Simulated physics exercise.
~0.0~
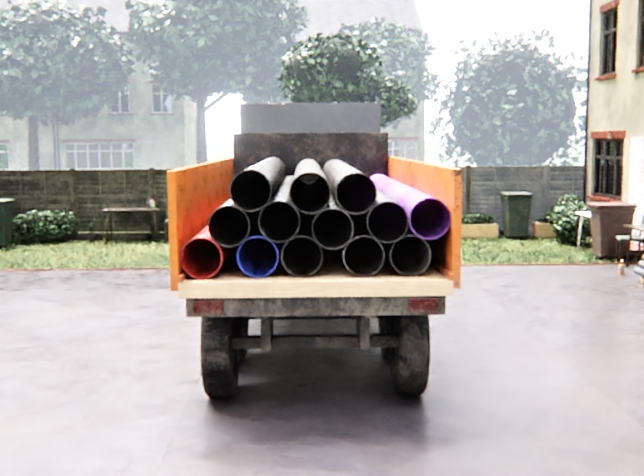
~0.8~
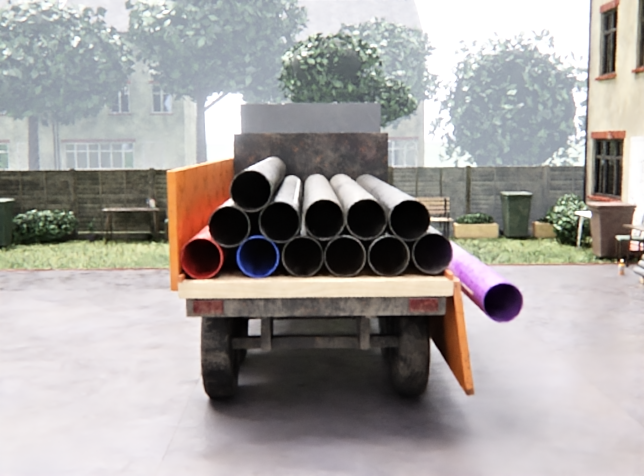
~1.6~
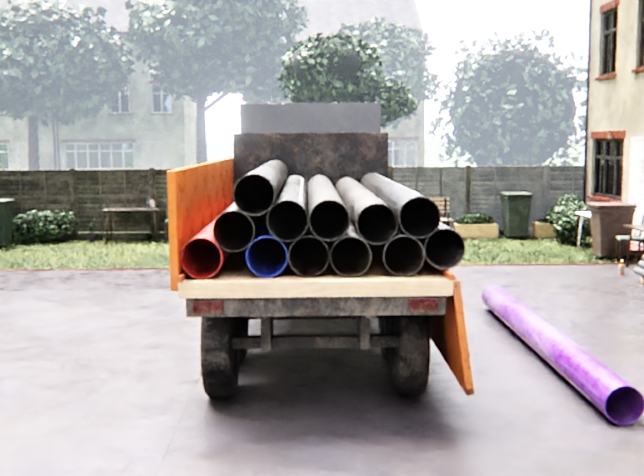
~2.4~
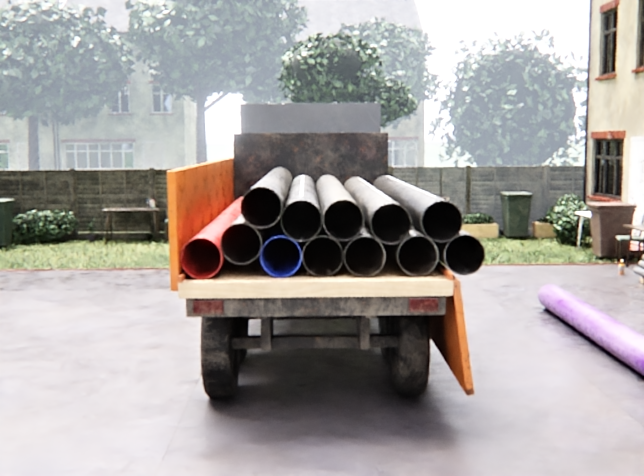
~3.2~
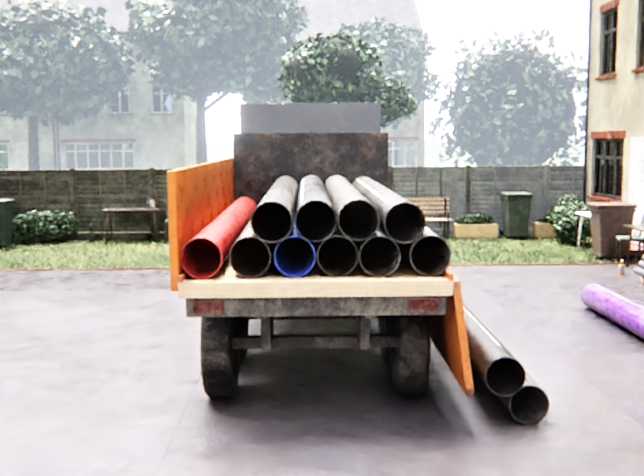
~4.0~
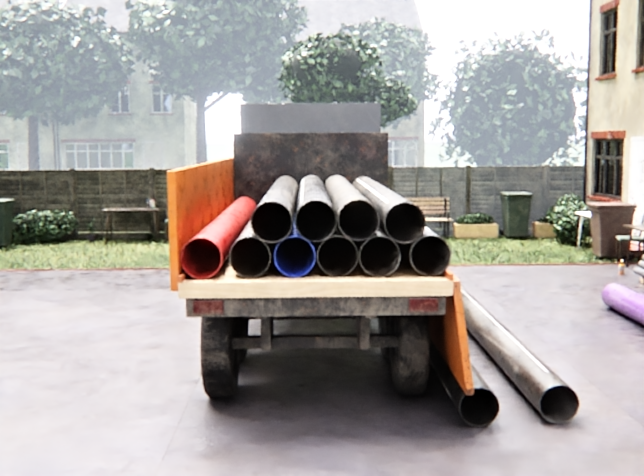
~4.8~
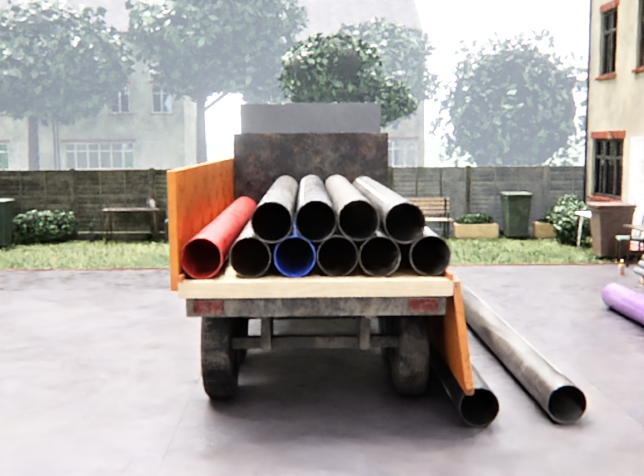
A purple pipe lies at the upper right of a stack of mostly black pipes, with one red and one blue at the bottom left, on a flatbed lorry seen from behind in a paved yard. The orange drop side on the right swings down while the left one holds. The purple pipe tumbles off and rolls away to the right across the ground. The remaining pipes shift right, the blue one rolling along the deck, and two black pipes drop beside the lorry and spread apart. The rest settle on the deck, red still against the left side.
